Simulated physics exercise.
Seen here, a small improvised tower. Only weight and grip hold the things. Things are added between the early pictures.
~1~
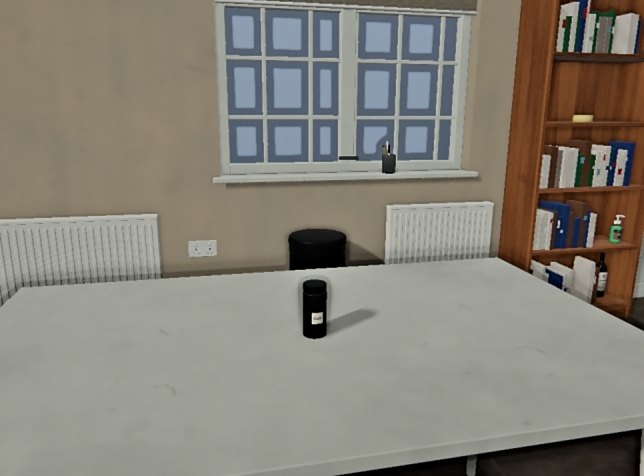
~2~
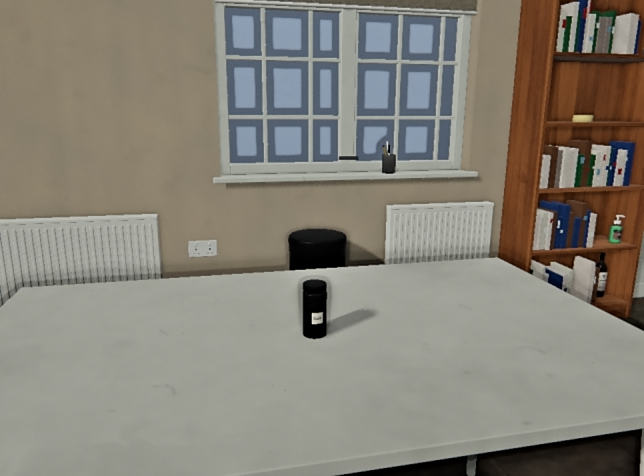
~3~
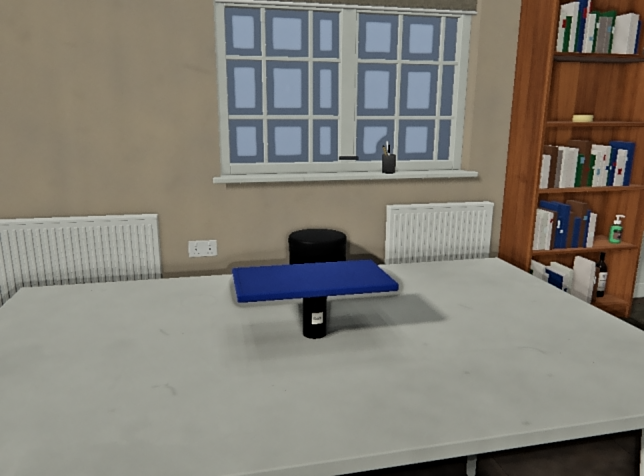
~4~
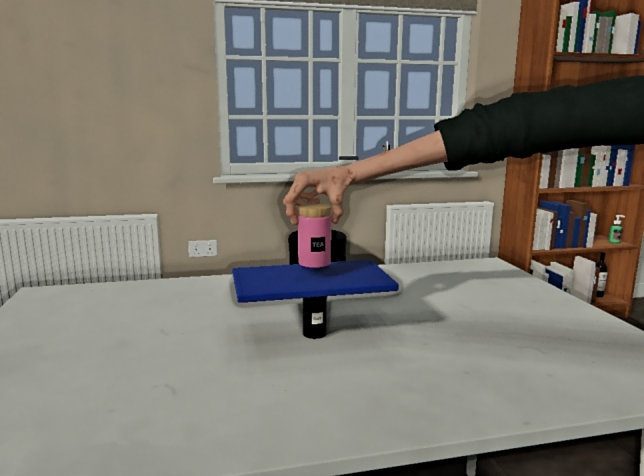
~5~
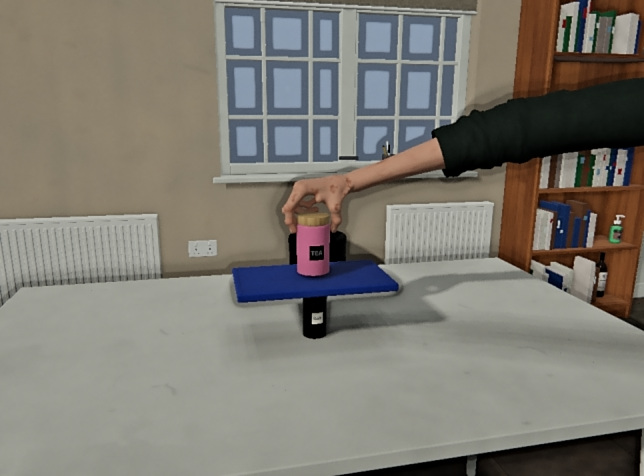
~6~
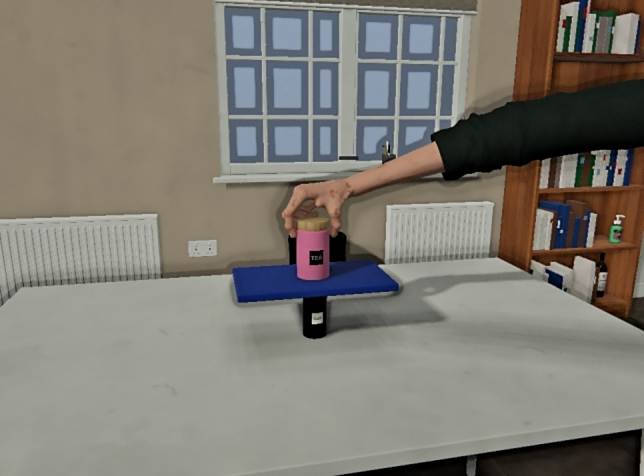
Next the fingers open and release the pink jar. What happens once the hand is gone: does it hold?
Outcome: The stack stays up.
Then, 0.30 s later than the last frame, all is still.
Then, 1.00 s later than the last frame, pink jar resting near (313, 248).
When it is over, all 3 as before. End places, in pixels of the last picture, pink jar near (313, 248). The stack keeps its balance.
